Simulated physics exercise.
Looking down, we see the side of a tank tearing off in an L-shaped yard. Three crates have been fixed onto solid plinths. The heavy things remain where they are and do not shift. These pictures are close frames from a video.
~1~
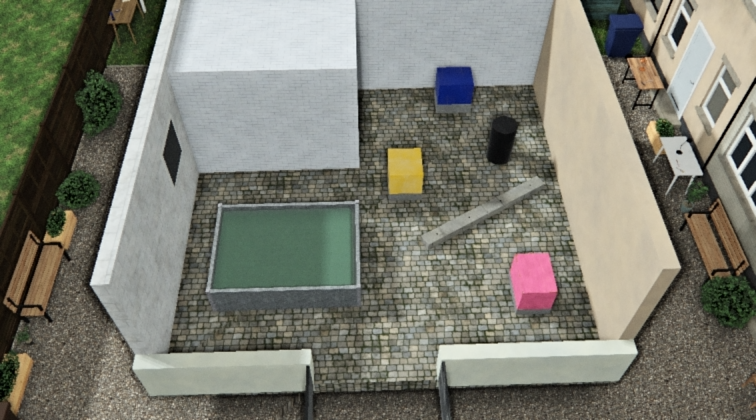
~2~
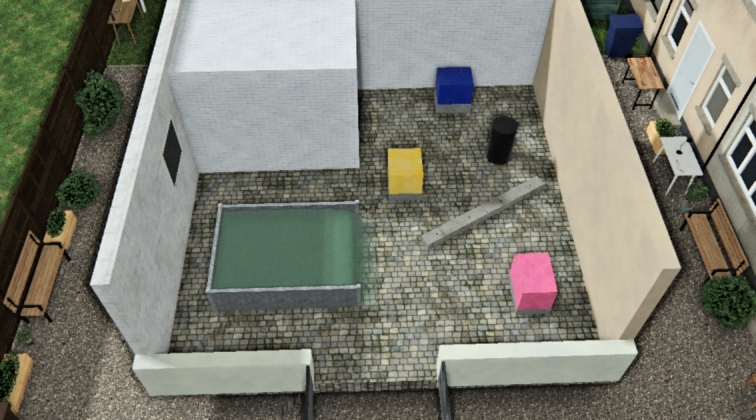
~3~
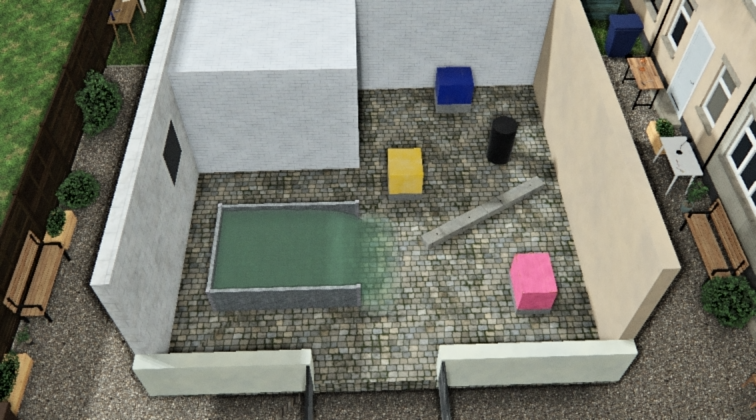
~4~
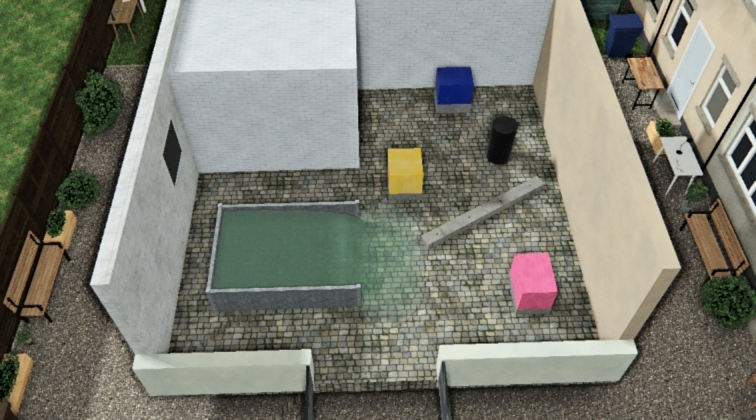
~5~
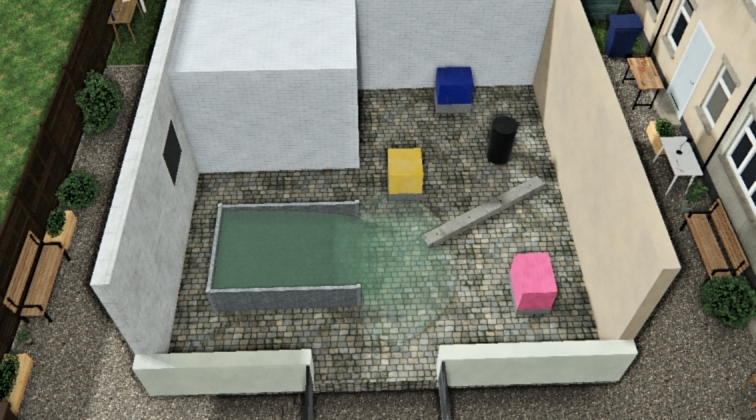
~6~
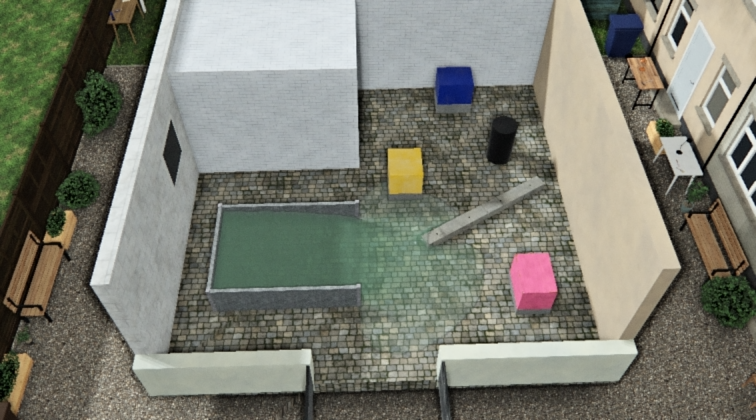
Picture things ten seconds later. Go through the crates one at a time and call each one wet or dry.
The blue crate is dry. The yellow crate is dry. The pink crate is wet.
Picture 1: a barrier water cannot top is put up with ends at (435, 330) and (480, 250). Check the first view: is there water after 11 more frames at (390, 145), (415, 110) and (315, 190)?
The first point comes out unwetted, the next unwetted, the last unwetted.
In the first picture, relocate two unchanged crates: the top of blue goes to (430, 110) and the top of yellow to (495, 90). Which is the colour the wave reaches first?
First comes the pink one.
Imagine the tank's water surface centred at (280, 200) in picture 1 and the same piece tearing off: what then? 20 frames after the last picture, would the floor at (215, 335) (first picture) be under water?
By that frame the spot is left unwetted.
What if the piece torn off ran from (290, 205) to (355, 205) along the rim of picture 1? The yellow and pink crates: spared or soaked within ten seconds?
I expect yellow goes wet while pink remains untouched.
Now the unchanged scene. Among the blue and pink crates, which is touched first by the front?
It is the crate marked pink.
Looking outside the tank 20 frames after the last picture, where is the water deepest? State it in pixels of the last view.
Somewhere close to (582, 360).
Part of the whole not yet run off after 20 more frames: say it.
My reading is around 100 percent.
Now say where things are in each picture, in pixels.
The first picture shows the water tank at (287, 247) is whole and still.
In the second picture, water pours out at (357, 257) and has run to (362, 307).
In the third picture, the front is at (380, 312), out from the gap at (357, 258).
In the fourth picture, water pours out at (357, 258) and has run to (397, 211).
In the fifth picture, the front is at (442, 227), out from the gap at (357, 258).
In the sixth picture, the front is at (478, 257), out from the gap at (357, 258).
A moment on, water covers 30 % of the floor; the blue crate not reached, the yellow crate water round its plinth, the pink crate water round its plinth.
Next, water covers 40 % of the floor; the blue crate not reached, the yellow crate water round its plinth, the pink crate water round its plinth.
Then, water covers 55 % of the floor; the blue crate water round its plinth, the yellow crate water round its plinth, the pink crate water round its plinth.
Later, water covers 70 % of the floor; the blue crate water round its plinth, the yellow crate water round its plinth, the pink crate water round its plinth.
In the end, water covers 90 % of the floor; the blue crate stayed above the water, the yellow crate stayed above the water, the pink crate was topped.
